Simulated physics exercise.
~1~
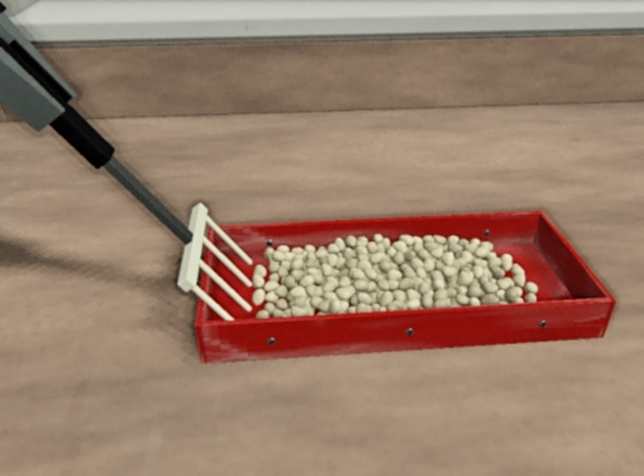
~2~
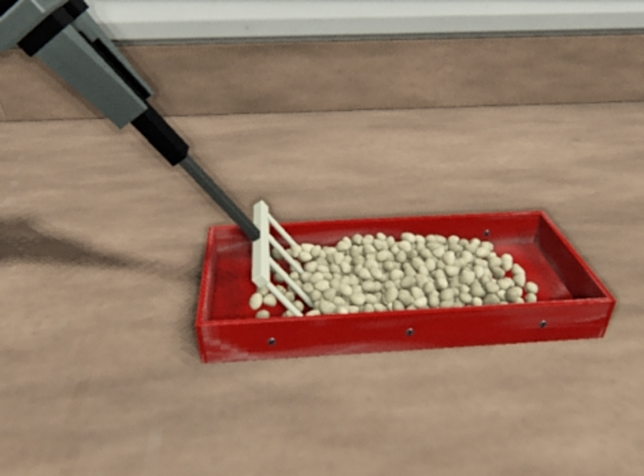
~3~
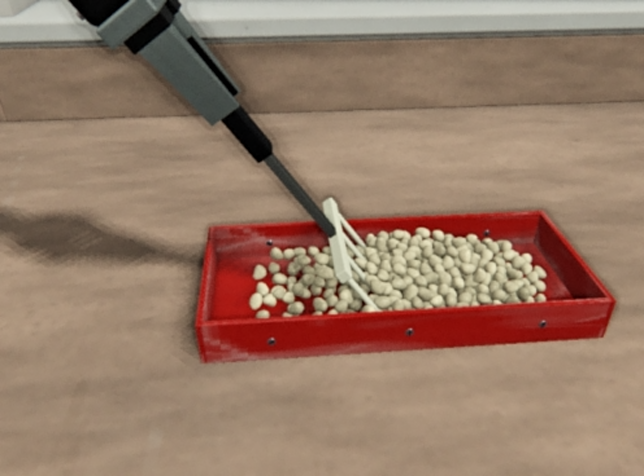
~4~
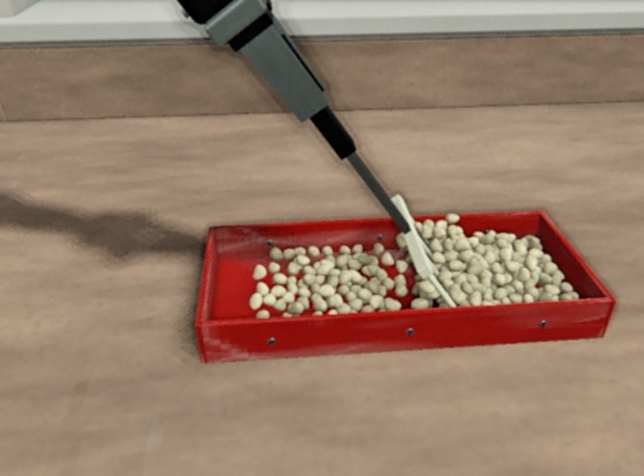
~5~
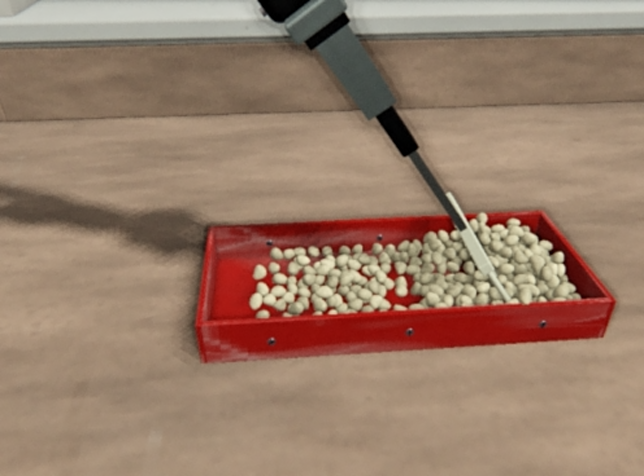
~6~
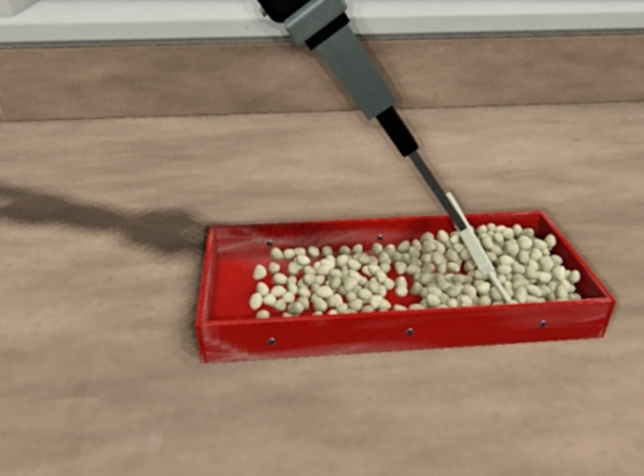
In a red trough, an arm drags a fork right through pale beans and stops.
